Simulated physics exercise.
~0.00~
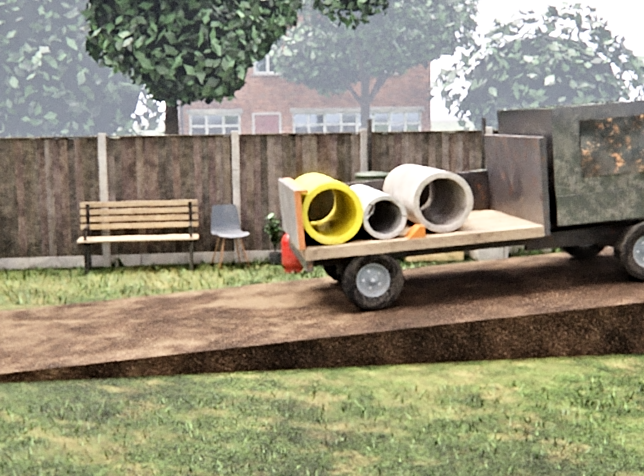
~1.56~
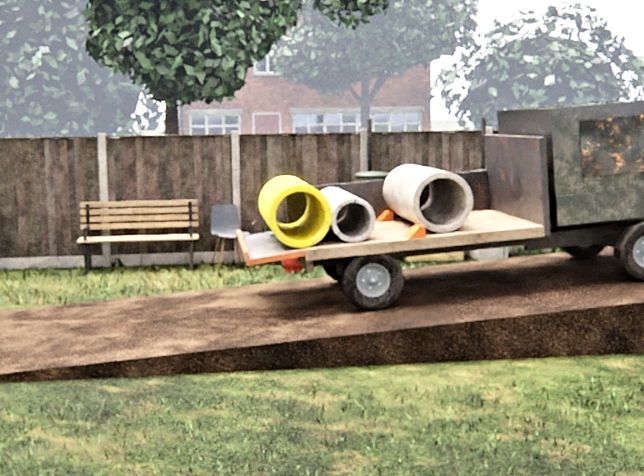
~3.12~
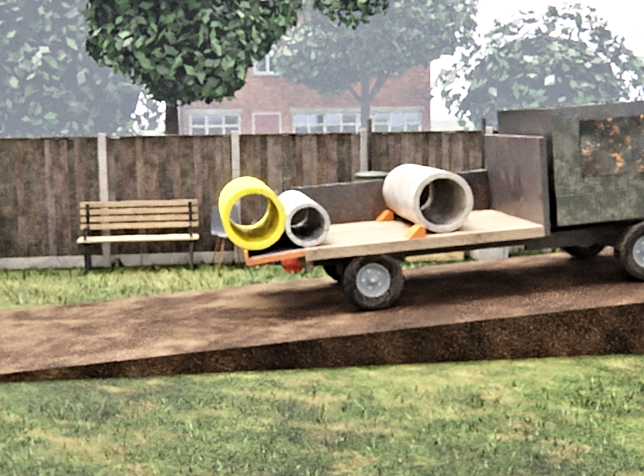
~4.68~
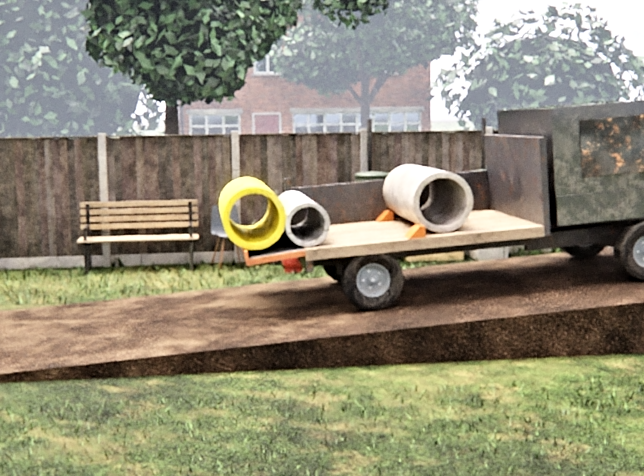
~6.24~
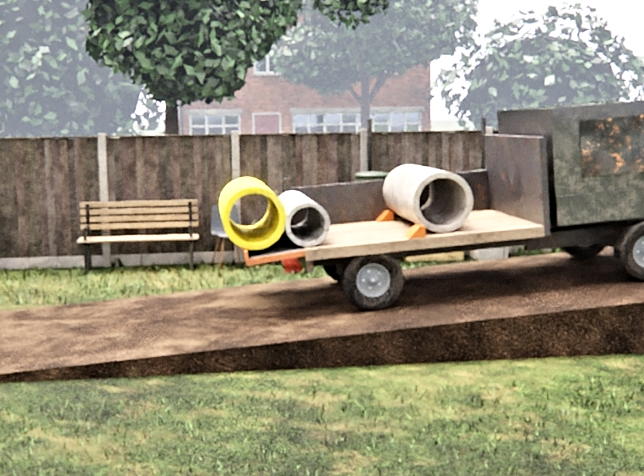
A thick yellow pipe stands out at the left end of a pick-up's flat bed, beside two grey concrete pipes, as the vehicle sits nose-up on a gentle dirt ramp, seen from the side. Behind are a wooden fence, a bench, a chair, trees and a brick building. The tailgate swings down to the left, and the yellow pipe rolls left with the smaller grey one following. The large grey pipe stays behind an orange chock. The yellow pipe comes to rest out on the lowered gate, the smaller pipe against it, and nothing falls off.
